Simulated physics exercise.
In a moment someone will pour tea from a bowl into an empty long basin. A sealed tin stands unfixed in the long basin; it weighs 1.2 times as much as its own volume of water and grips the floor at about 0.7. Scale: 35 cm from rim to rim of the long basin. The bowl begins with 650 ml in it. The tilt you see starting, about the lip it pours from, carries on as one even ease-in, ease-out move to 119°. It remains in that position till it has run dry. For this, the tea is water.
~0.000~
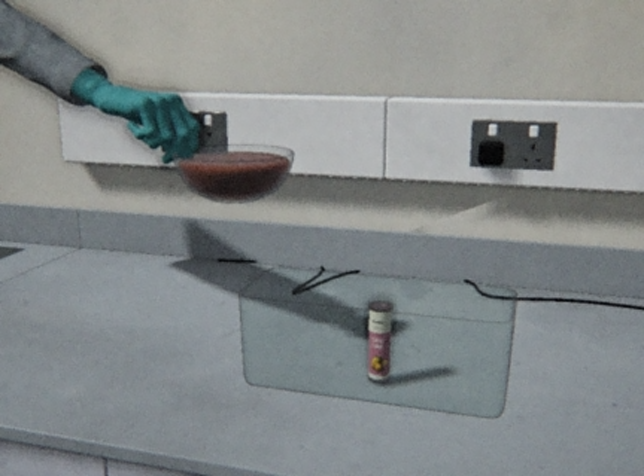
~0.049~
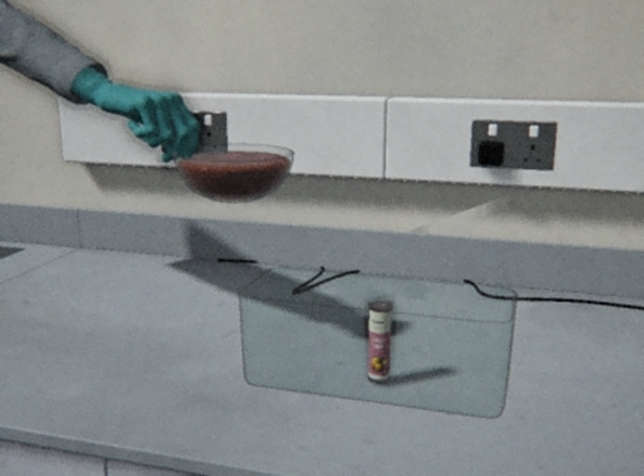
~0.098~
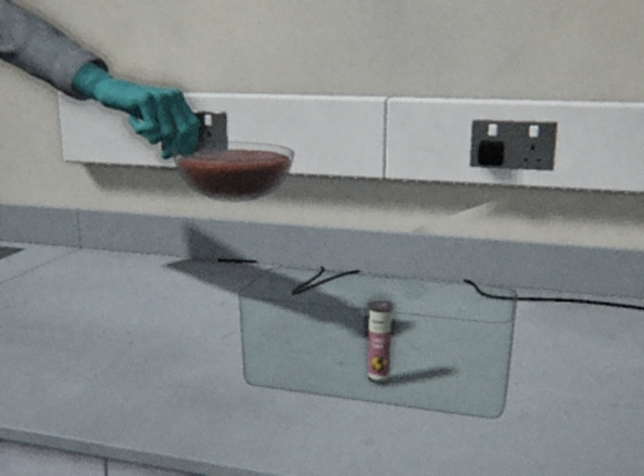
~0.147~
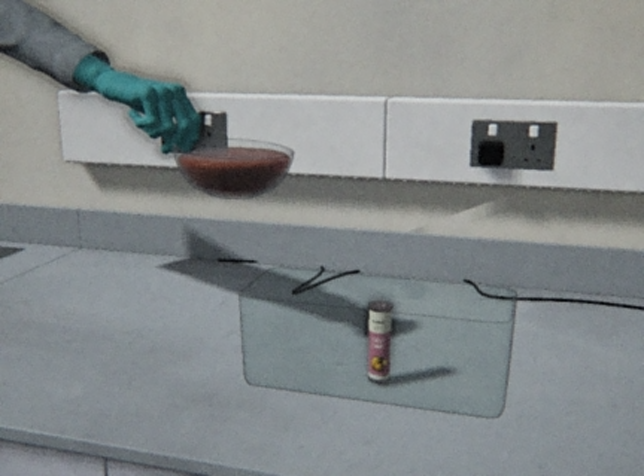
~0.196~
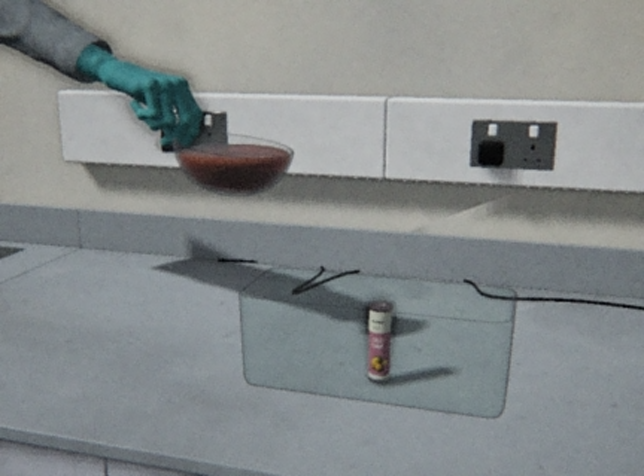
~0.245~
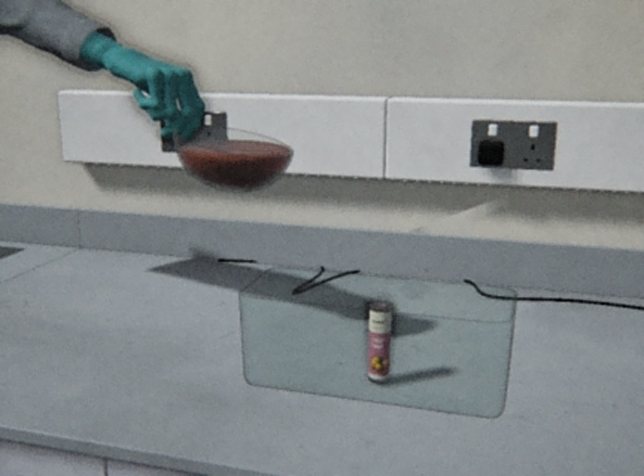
The clip shows a teal-gloved hand holding a glass bowl of reddish-brown liquid above a grey counter, with a small labelled tin standing over a pale rectangular basin area; the hand then gradually tilts the bowl slightly rightward.
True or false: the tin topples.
False.
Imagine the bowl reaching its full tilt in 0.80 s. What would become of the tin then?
In that case the tin stays vertical.
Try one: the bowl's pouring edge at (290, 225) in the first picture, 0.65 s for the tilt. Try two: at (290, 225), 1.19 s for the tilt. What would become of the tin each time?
The tin overturns the first time and overturns the second time.
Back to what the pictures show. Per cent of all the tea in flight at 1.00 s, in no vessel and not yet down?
Close to 5 per cent.
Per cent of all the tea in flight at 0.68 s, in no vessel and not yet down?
Estimate: Some 54 % of the total.
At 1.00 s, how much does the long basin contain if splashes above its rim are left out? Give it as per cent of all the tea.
Around 94 per cent of the whole.
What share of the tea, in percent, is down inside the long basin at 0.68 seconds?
Some 18 per cent.
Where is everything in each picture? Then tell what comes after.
The first frame shows tilt 0°; pouring edge (290, 157); surface from (186, 157) to (289, 162); the long basin's rim runs from (255, 282) to (515, 307); the tin's top is at (381, 309).
The second frame shows tilt 0°; pouring edge (290, 157); surface from (186, 156) to (290, 162).
The third frame shows tilt 2°; pouring edge (290, 157); surface from (186, 155) to (289, 161).
The fourth frame shows tilt 4°; pouring edge (290, 157); surface from (186, 152) to (289, 158).
The fifth frame shows tilt 8°; pouring edge (290, 157); surface from (186, 148) to (289, 156).
The sixth frame shows tilt 12°; pouring edge (290, 157); surface from (186, 144) to (290, 152).
Then, 0.68 s in, the tilt is 72° and 27 per cent is still to pour; the tin stands where it began.
Then, 1.00 s in, the tilt is 111° and 0 per cent is still to pour; the tin stands where it began.
Then, 1.33 s in, the tilt is 119° and 0 per cent is still to pour; the tin stands 1 cm from where it began.
Then, 1.69 s in, the tilt is 119° and 0 per cent is still to pour; the tin stands 1 cm from where it began.
Finally, the tin stands 1 cm from where it began.
